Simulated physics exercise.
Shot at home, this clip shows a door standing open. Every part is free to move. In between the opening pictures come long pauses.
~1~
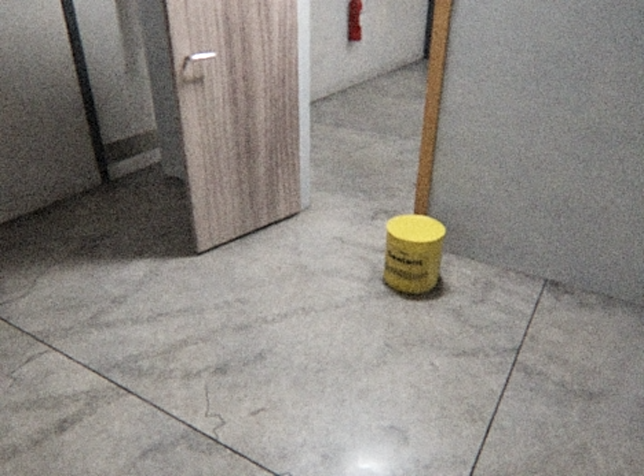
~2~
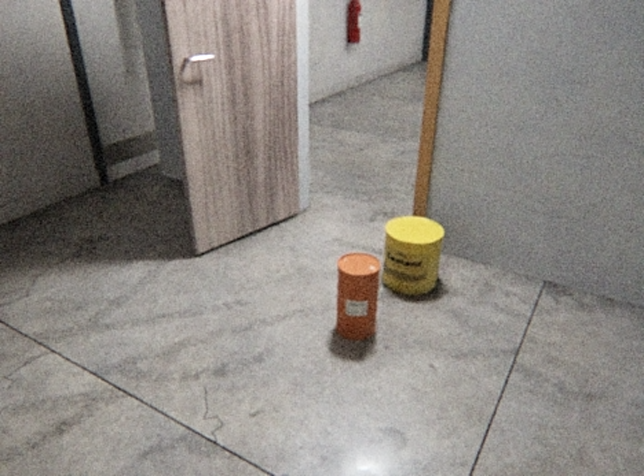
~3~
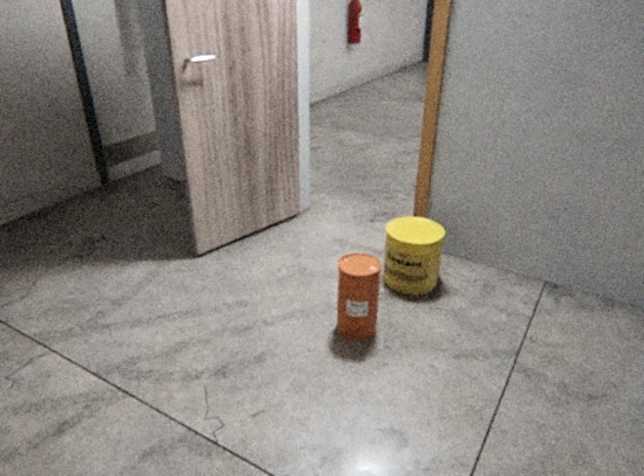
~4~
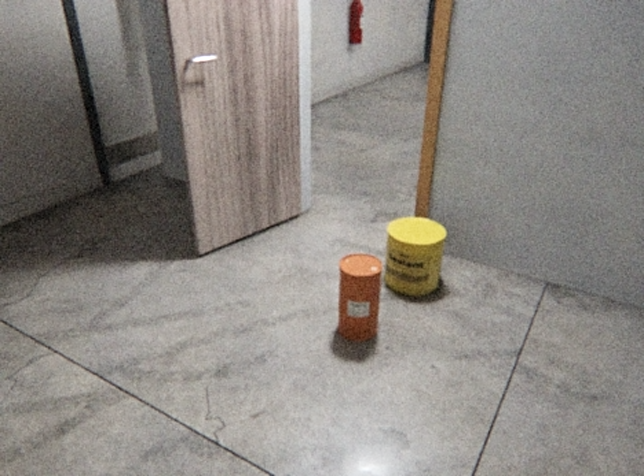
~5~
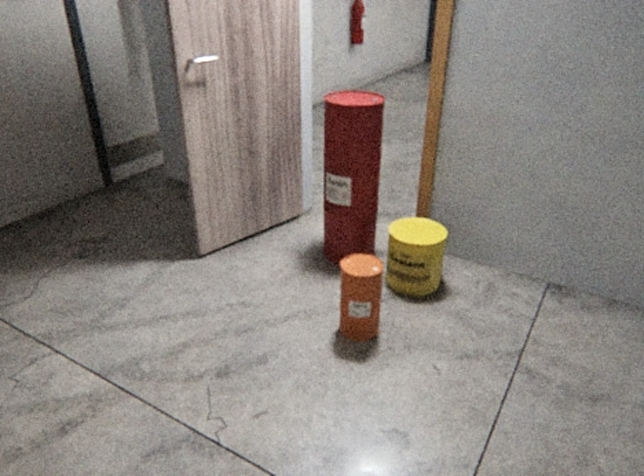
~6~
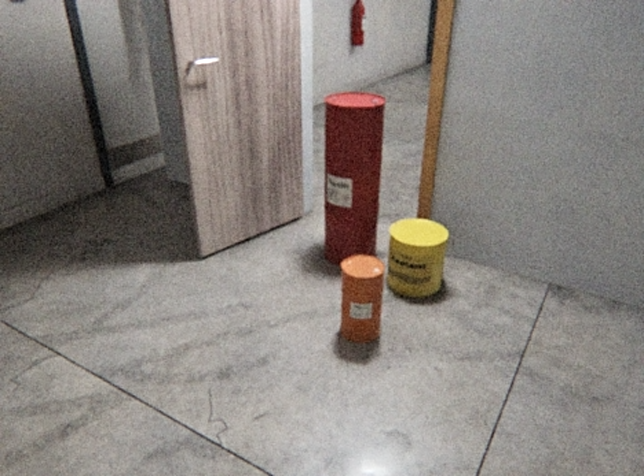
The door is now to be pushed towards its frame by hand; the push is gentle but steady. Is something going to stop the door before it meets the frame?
Yes, it halts partway.
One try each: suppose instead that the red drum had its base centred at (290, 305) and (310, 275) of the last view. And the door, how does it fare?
First, it swings home; second, it gets caught partway.
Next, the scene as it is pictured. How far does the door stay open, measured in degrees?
Some 45°.
Then, 0.60 s later than the last frame, door at 93°.
Then, 0.90 s later than the last frame, door at 79°.
Then, 1.20 s later than the last frame, door at 63°.
Then, 1.50 s later than the last frame, door at 46°.
When it is over, door at 43°; all 3 as before. End places, in pixels of the last picture, red drum near (355, 182).
